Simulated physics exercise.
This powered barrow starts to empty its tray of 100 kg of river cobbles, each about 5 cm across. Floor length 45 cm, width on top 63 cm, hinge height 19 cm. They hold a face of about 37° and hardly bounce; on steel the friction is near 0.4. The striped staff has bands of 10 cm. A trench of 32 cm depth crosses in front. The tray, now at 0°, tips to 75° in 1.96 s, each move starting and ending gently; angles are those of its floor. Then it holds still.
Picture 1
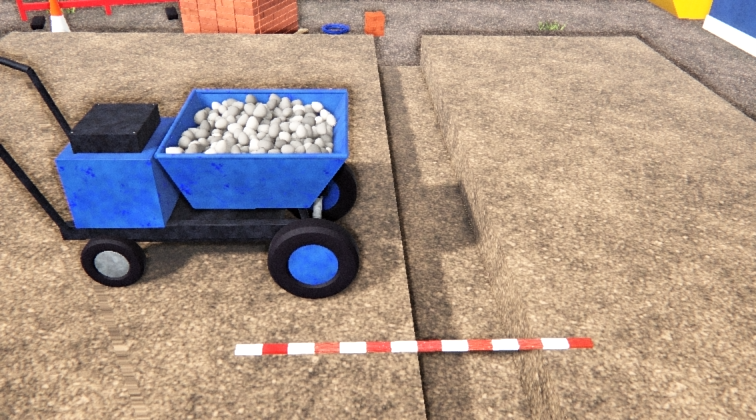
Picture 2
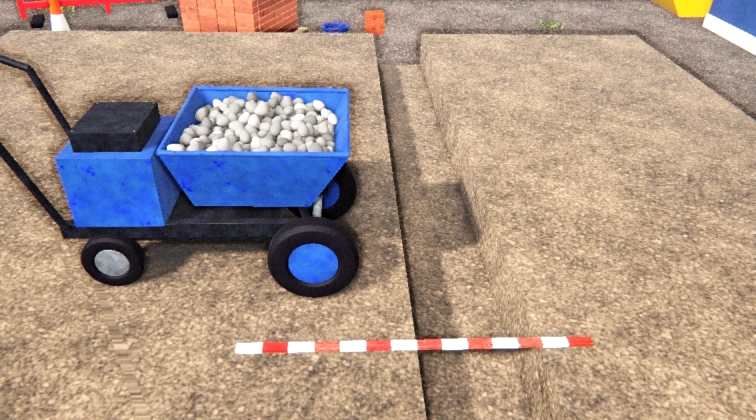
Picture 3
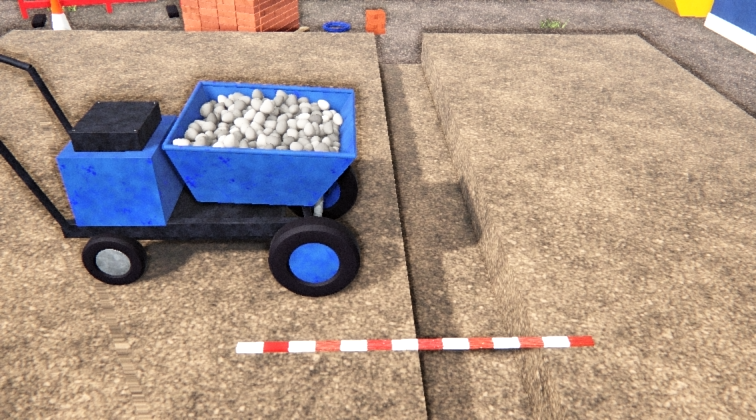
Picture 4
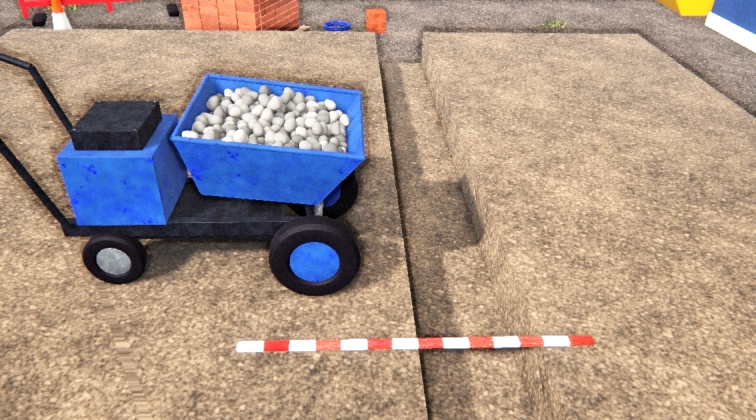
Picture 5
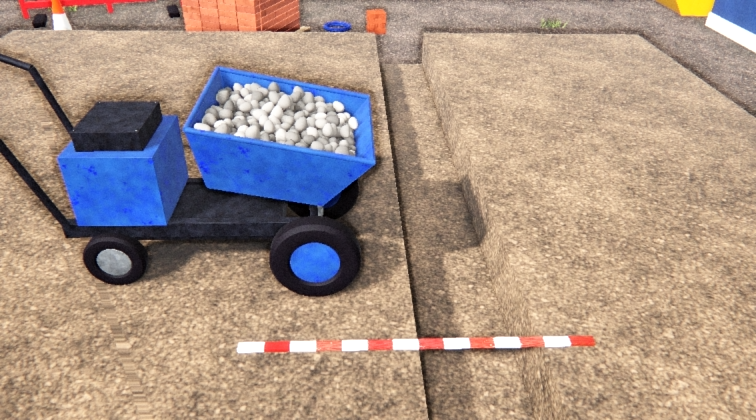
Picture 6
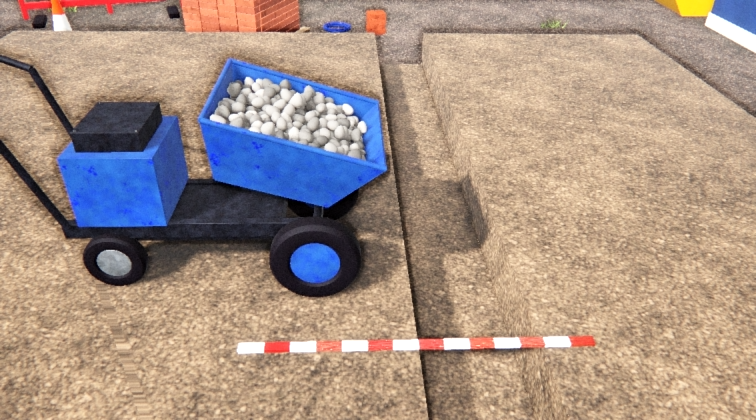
The blue tray of rounded grey stones tilts gradually down to the right on its barrow.
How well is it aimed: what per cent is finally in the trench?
Close to 100 in a hundred.
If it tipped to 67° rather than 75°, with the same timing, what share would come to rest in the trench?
In that case some 80 per cent.
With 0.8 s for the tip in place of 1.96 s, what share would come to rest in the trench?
In that case some 95 per cent.
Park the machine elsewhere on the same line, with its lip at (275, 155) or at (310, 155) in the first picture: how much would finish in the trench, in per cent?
Near 80 per cent from the first place, 100 from the second.
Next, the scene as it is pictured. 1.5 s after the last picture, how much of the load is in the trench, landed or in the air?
Some 55 per cent.
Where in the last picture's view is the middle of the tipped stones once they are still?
Their middle is at about (462, 291).
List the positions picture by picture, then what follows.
In the first frame, lip at (347, 156), floor tilted 0°, highest stones at (256, 107).
In the second frame, the tray is at 1°, its lip at (349, 155); the top of the load is at (257, 105).
In the third frame, lip at (355, 156), floor tilted 3°, highest stones at (261, 103).
In the fourth frame, the tray is at 7°, its lip at (364, 158); the top of the load is at (253, 103).
In the fifth frame, lip at (375, 163), floor tilted 11°, highest stones at (251, 98).
In the sixth frame, the tray is at 17°, its lip at (386, 169); the top of the load is at (252, 94).
Then, 0.9 s after the last picture the floor is at 63°, 98 % in the tray, 2 % in the trench; the foremost stones are at (456, 231).
Then, 1.5 s after the last picture the floor is at 75°, 46 % in the tray, 54 % in the trench; the foremost stones are at (506, 319).
Then, 1.8 s after the last picture the floor is at 75°, 24 % in the tray, 76 % in the trench; the foremost stones are at (505, 315).
Then, 3.8 s after the last picture the floor is at 75°, 0 % in the tray, 100 % in the trench; the foremost stones are at (499, 300).
